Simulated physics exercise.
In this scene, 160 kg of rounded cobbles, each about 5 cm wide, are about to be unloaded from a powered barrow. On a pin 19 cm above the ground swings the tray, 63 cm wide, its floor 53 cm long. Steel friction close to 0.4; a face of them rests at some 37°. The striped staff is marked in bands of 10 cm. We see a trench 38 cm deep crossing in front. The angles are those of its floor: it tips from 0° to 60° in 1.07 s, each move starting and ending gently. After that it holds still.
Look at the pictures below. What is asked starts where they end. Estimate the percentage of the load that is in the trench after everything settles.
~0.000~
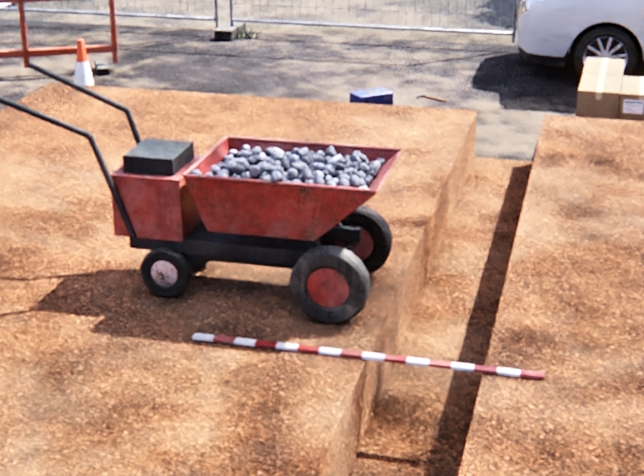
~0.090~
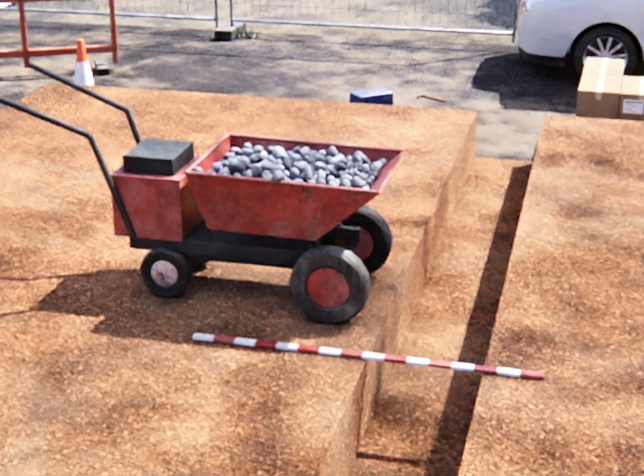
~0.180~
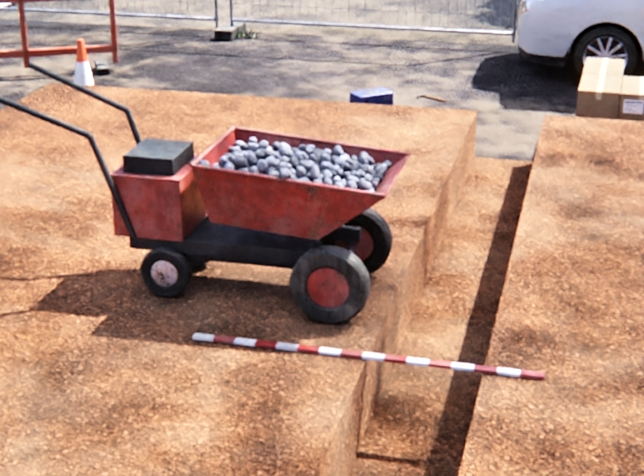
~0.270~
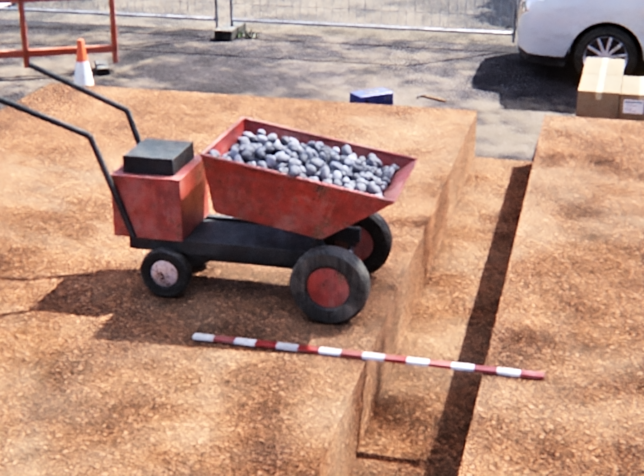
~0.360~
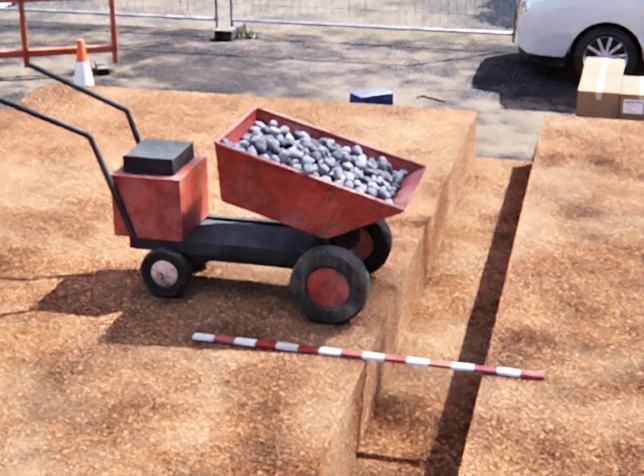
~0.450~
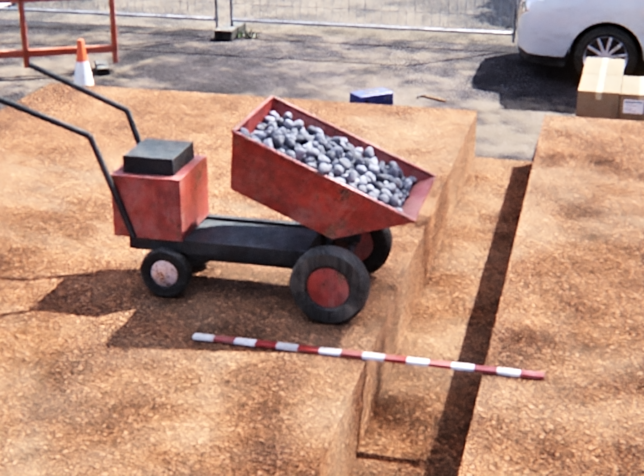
Roughly 66 per cent of the load.
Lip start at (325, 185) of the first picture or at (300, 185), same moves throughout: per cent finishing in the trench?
Around 100 and then 100 percent.
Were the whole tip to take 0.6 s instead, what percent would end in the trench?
It would be near 50 percent.
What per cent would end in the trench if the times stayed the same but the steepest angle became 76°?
Around 70 per cent would finish in the trench.
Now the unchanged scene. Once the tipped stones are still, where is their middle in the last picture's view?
I'd put it close to (479, 360).
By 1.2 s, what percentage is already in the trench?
About 20%.
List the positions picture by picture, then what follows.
In the first picture, the tray is at 0°, its lip at (377, 192); the top of the load is at (319, 160).
The second picture shows lip at (379, 193), floor tilted 1°, highest stones at (311, 159); the stones move at 0.2 m/s on average.
In the third picture, the tray is at 5°, its lip at (385, 196); the top of the load is at (280, 154); the stones move at 0.4 m/s on average.
In the fourth picture, the tray is at 10°, its lip at (394, 202); the top of the load is at (265, 143); the stones move at 0.6 m/s on average.
The fifth picture shows lip at (404, 211), floor tilted 16°, highest stones at (267, 134); the stones move at 0.7 m/s on average.
The sixth picture shows lip at (414, 221), floor tilted 23°, highest stones at (274, 123); the stones move at 0.7 m/s on average.
After 0.8 s the floor is at 50°; 100 % in the tray; the foremost stones are at (447, 235).
After 1.2 s the floor is at 60°; 73 % in the tray, 20 % in the trench, 6 % past the trench; the foremost stones are at (520, 304).
After 1.5 s the floor is at 60°; 37 % in the tray, 32 % in the trench, 31 % past the trench; the foremost stones are at (635, 339).
After 3.5 s the floor is at 60°; 0 % in the tray, 66 % in the trench, 34 % past the trench; the foremost stones are past the picture's edge.
